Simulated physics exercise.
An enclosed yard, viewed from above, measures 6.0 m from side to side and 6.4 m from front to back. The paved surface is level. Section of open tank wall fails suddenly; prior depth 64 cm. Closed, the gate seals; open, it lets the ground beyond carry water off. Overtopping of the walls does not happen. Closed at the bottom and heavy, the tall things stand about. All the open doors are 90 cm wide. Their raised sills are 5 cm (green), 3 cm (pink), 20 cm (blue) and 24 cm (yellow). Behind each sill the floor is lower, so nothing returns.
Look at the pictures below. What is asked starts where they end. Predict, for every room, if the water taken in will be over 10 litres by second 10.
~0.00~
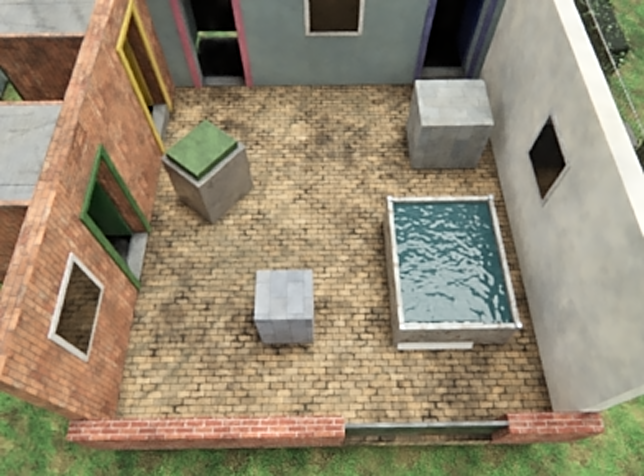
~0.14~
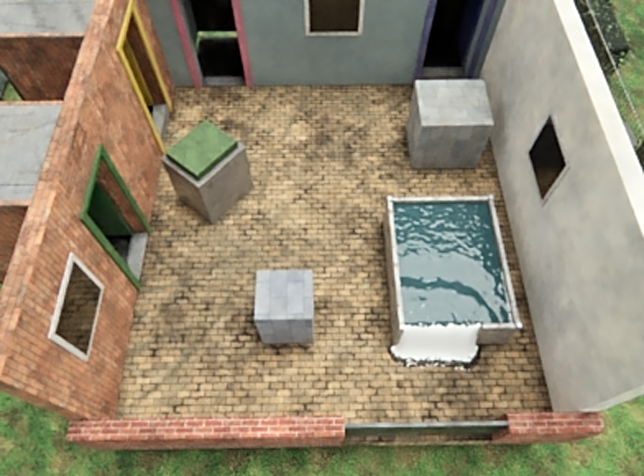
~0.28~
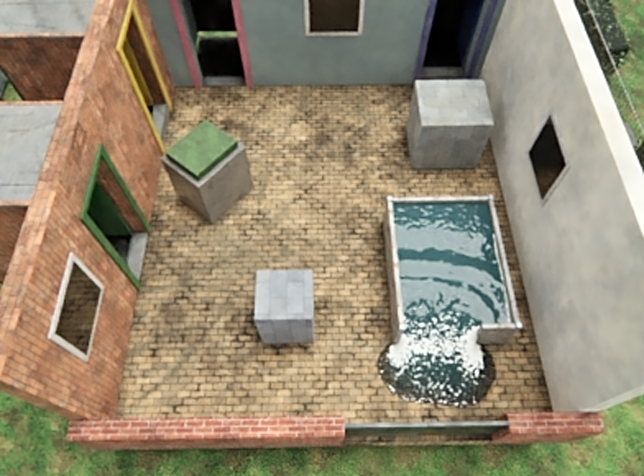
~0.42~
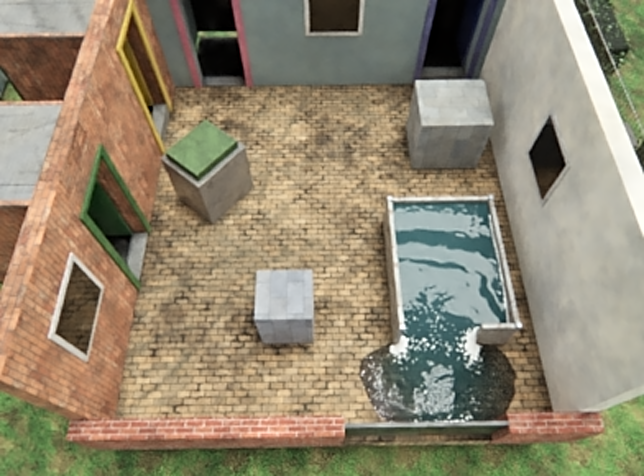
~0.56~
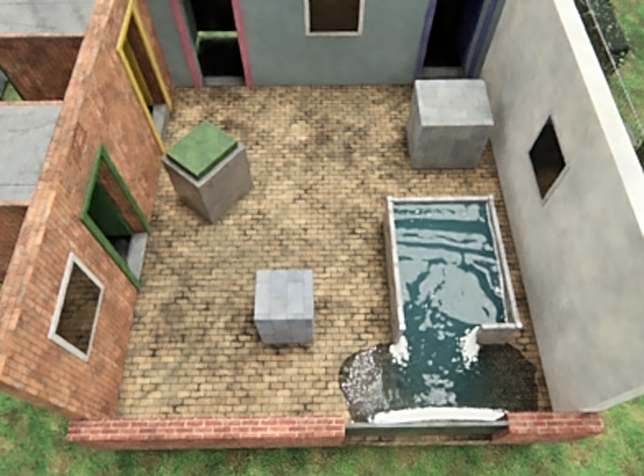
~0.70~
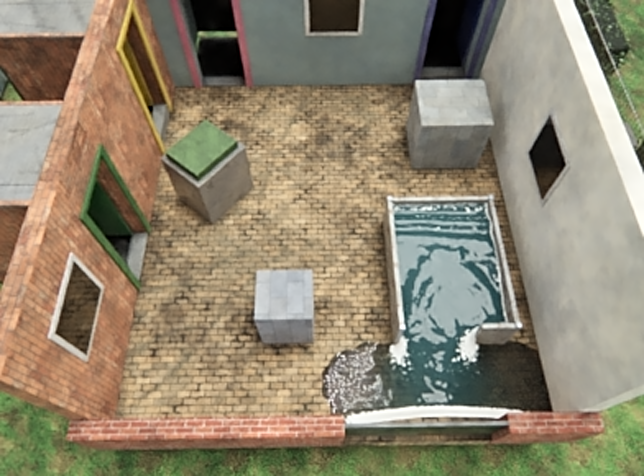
In order: Green door: Over; pink door: Over; blue door: Not over; yellow door: Not over.
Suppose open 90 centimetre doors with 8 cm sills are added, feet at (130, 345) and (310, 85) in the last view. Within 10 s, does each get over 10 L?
Door 1: Higher; door 2: Lower.
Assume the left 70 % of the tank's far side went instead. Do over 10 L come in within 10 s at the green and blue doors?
Door green stays within, door blue stays within.
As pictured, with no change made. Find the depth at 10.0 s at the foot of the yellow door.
About 8.0 cm.
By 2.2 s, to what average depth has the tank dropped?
The mean depth is some 29 cm.
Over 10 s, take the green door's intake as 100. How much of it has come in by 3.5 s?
About 5 per cent.
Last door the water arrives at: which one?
Door: Pink.
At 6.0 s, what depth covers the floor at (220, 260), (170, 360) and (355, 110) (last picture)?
Reading - approx. 3 / 11 / 2 cm.
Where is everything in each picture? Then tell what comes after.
The open tank at (448, 260) is whole and still, 64 cm deep, in the first frame.
Water pours out at (436, 336) and has run 0.6 m, to (475, 356); typically 8 cm deep outside, 64 cm at the open tank's back, in the second frame.
Water pours out at (436, 337) and has run 0.9 m, to (477, 395); typically 11 cm deep outside, 64 cm at the open tank's back, in the third frame.
Water pours out at (435, 337) and has run 1.3 m, to a hidden place; typically 9 cm deep outside, 64 cm at the open tank's back, in the fourth frame.
Water pours out at (435, 337) and has run 1.6 m, to a hidden place; typically 9 cm deep outside, 60 cm at the open tank's back, in the fifth frame.
The front is at a hidden place, 1.9 m from the gap at (435, 337); 2.5 m2 of floor is under water; 54 cm left at the back of the open tank, in the sixth frame.
After 1.4 s water covers 15 % of the floor and is deepest (46 cm) near (431, 409); green door not reached, pink door not reached, blue door not reached, yellow door not reached.
After 2.2 s water covers 25 % of the floor and is deepest (41 cm) near (552, 421); green door not reached, pink door not reached, blue door not reached, yellow door not reached.
After 3.5 s water covers 40 % of the floor and is deepest (25 cm) near (114, 427); green door 8 cm at the sill, 1 L in, pink door not reached, blue door not reached, yellow door not reached.
After 6.0 s water covers 85 % of the floor and is deepest (17 cm) near (476, 86); green door 7 cm at the sill, 7 L in, pink door 6 cm at the sill, 3 L in, blue door 10 cm at the sill, 1 L in, yellow door 3 cm at the sill, 0 L in.
After 10.0 s water covers 100 % of the floor and is deepest (11 cm) near (168, 132); green door 8 cm at the sill, 24 L in, pink door 8 cm at the sill, 58 L in, blue door 6 cm at the sill, 1 L in, yellow door 8 cm at the sill, 0 L in.
